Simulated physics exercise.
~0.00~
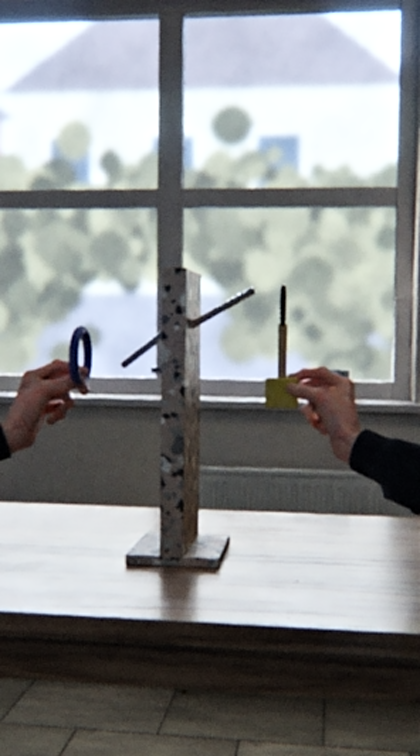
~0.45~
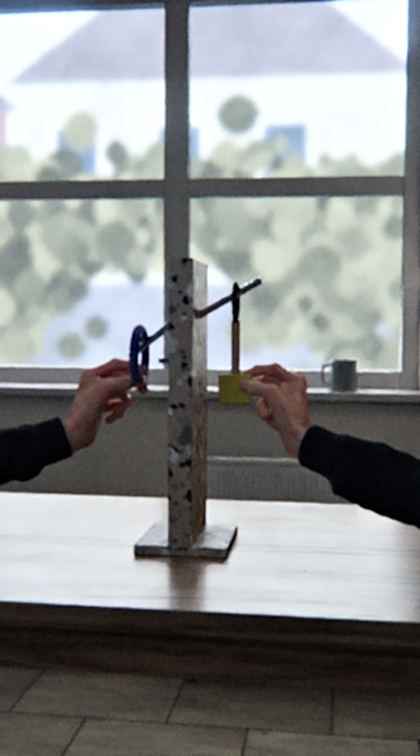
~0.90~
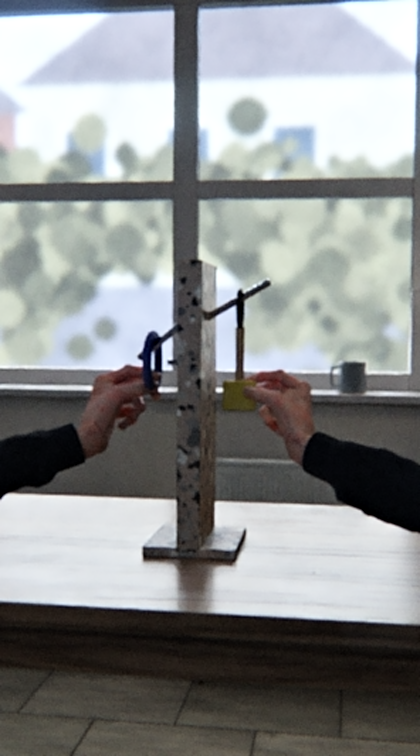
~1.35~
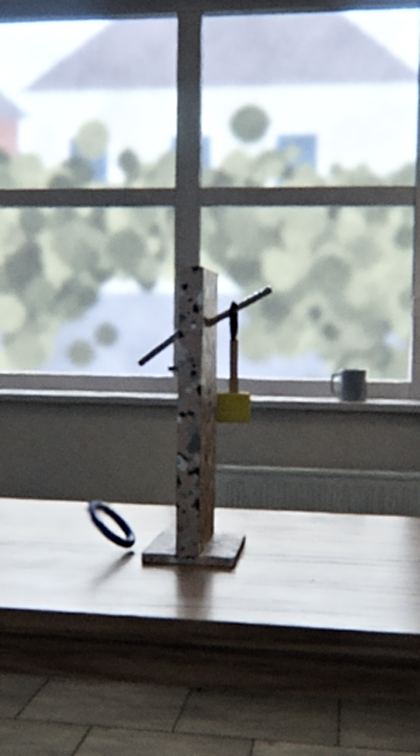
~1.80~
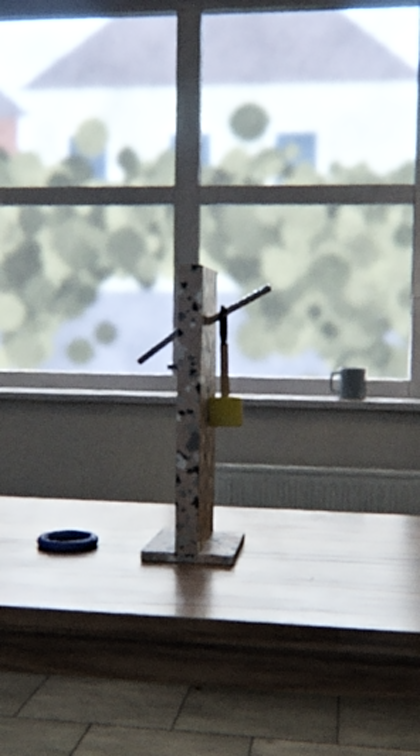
Blue tape and yellow brush being hung on a stand's sloping pegs by two hands, tape dropping to the table, brush staying hooked.
